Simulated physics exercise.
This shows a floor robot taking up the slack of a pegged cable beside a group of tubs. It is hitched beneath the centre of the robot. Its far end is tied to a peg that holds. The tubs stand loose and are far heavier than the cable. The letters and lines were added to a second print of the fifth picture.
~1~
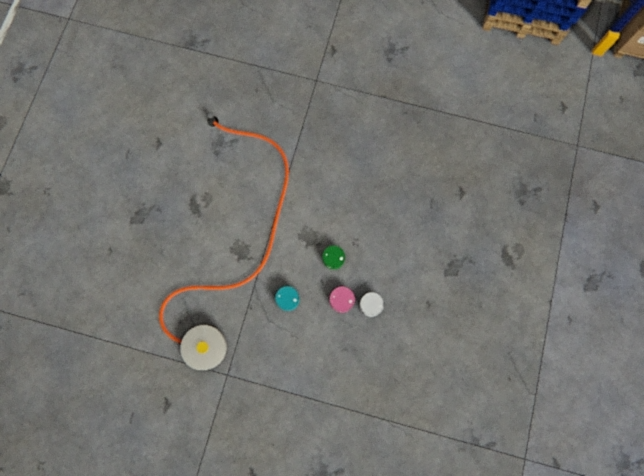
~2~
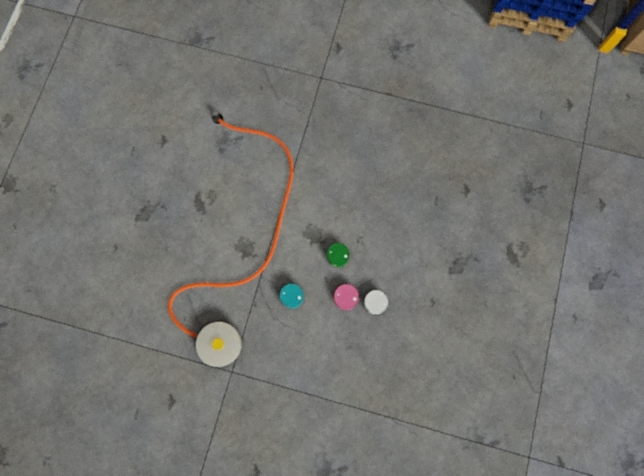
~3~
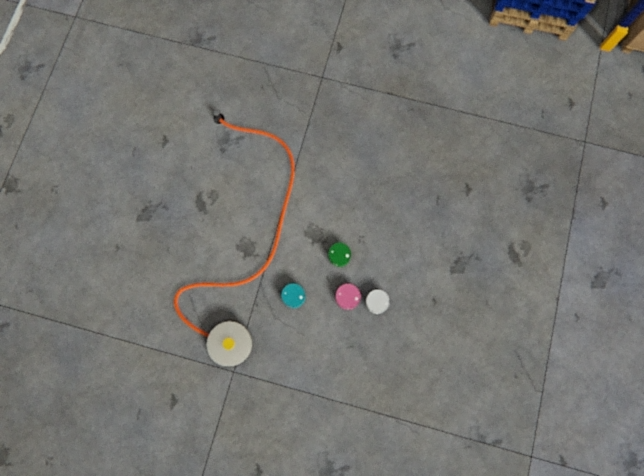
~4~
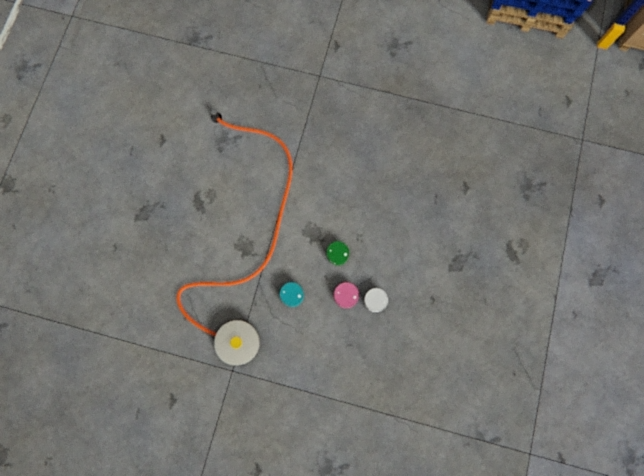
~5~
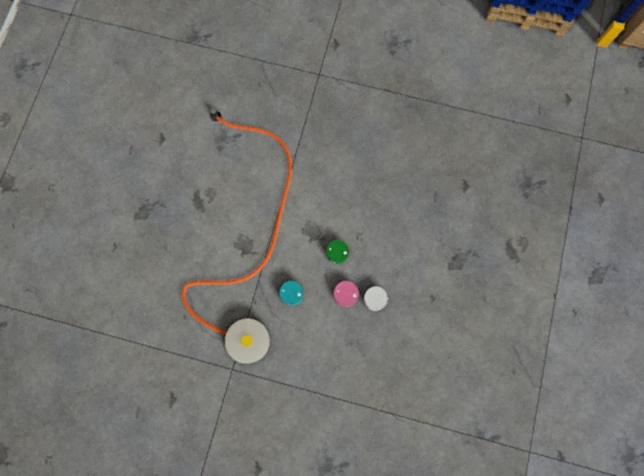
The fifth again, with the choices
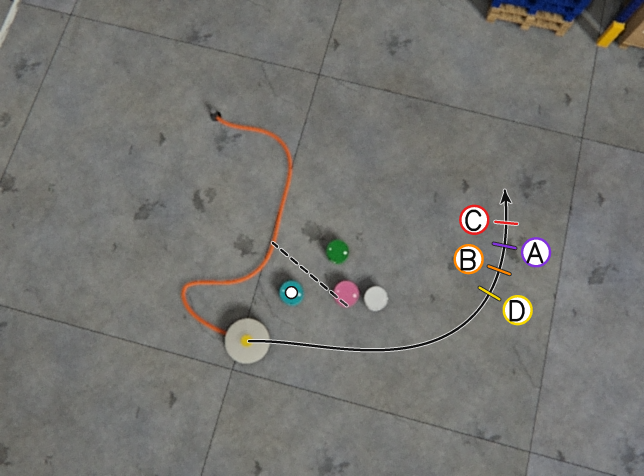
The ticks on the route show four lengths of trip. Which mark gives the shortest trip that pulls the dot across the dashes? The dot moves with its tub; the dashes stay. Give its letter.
D is the first stop that does it.
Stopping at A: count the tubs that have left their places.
Four.
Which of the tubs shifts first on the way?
The turquoise tub.
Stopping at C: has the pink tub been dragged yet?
Yes.
On the copy, A at (504, 246); B at (499, 270); C at (506, 223); D at (490, 293); the dashed line at (309, 274); the route from (249, 341) via (439, 339) to (505, 191); the white dot at (291, 293).
On D. First, robot (342, 349); turquoise tub (292, 293).
Then, robot (434, 341); turquoise tub (292, 293).
Finally, robot (492, 293); pink tub (348, 291); turquoise tub (321, 266); the dot on the turquoise tub is over the dashed line.
By contrast, A does it too, but is farther than needed; B does it too, but is farther than needed; C does it too, but is farther than needed.
